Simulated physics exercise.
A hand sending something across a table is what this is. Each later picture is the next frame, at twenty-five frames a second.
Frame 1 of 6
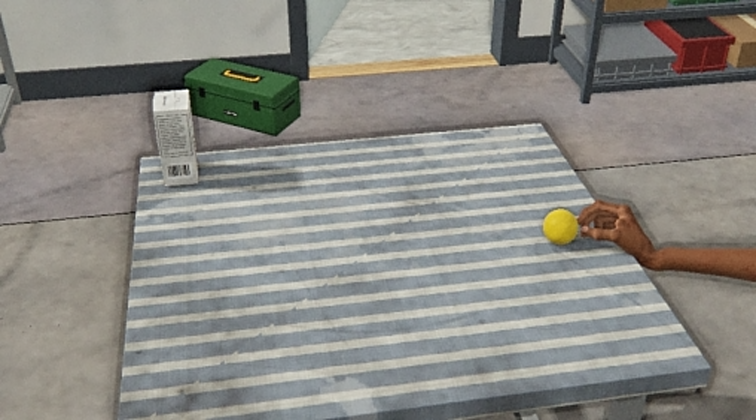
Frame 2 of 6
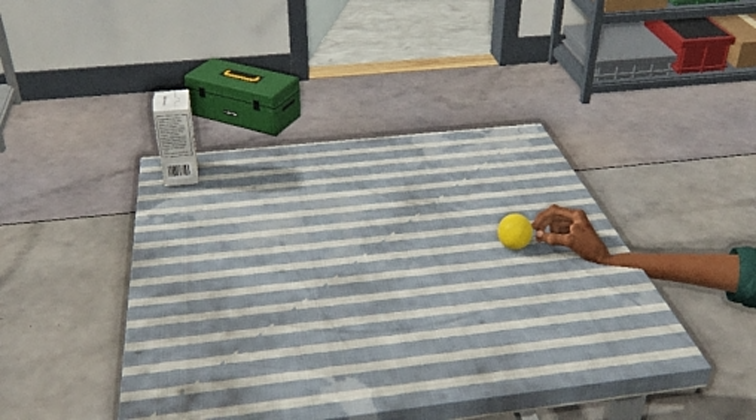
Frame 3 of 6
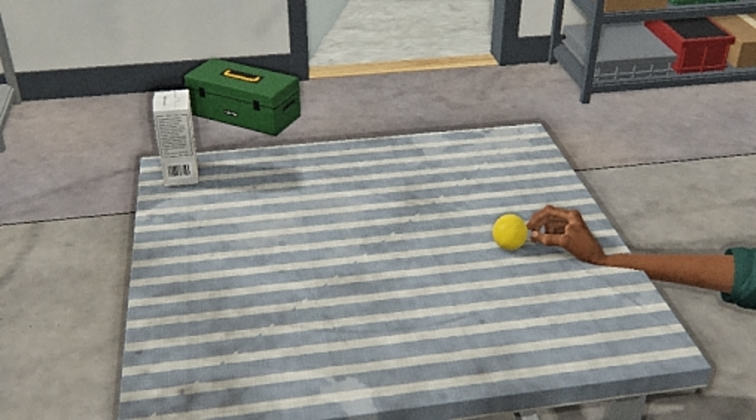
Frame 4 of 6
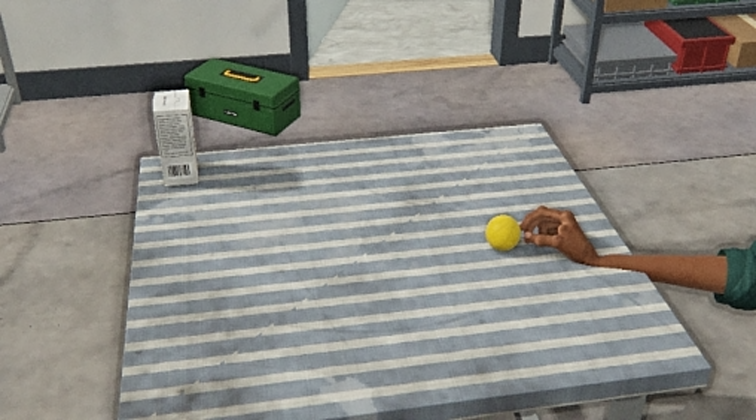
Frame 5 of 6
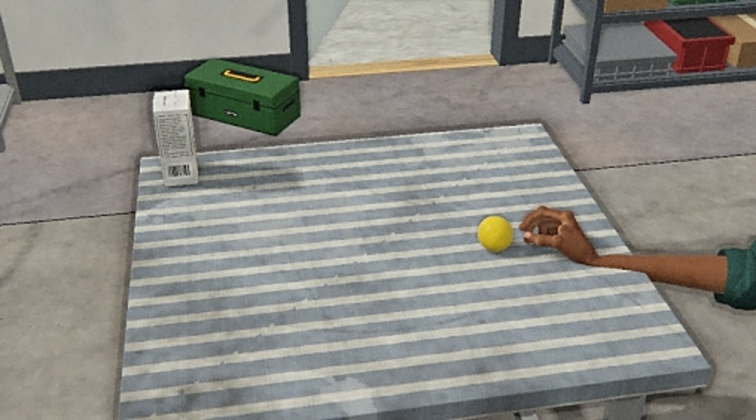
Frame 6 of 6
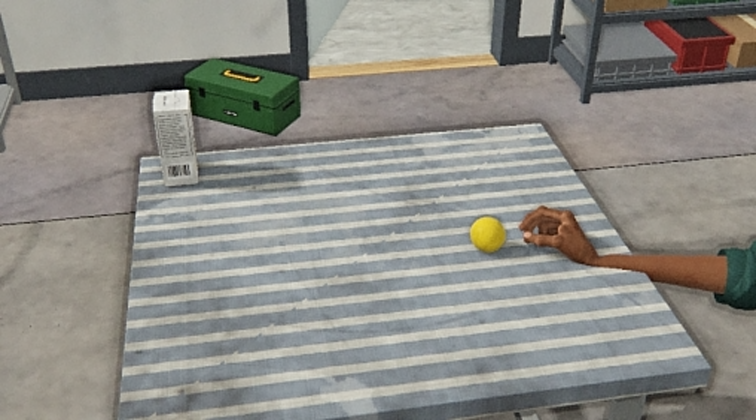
A hand moving a yellow lemon leftward across a striped tabletop, then letting go as it keeps moving slowly left.
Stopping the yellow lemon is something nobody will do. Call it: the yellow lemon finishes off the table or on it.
On it.
Then, 0.10 s later than the last frame, yellow lemon moved about its own width near (471, 237).
Then, 0.20 s later than the last frame, yellow lemon moved about its own width near (456, 238).
Then, 0.40 s later than the last frame, yellow lemon moved well along near (434, 240).
Then, 0.60 s later than the last frame, yellow lemon moved well along near (422, 241).
When it is over, moved from the start, yellow lemon. End places, in pixels of the last picture, yellow lemon near (420, 242).
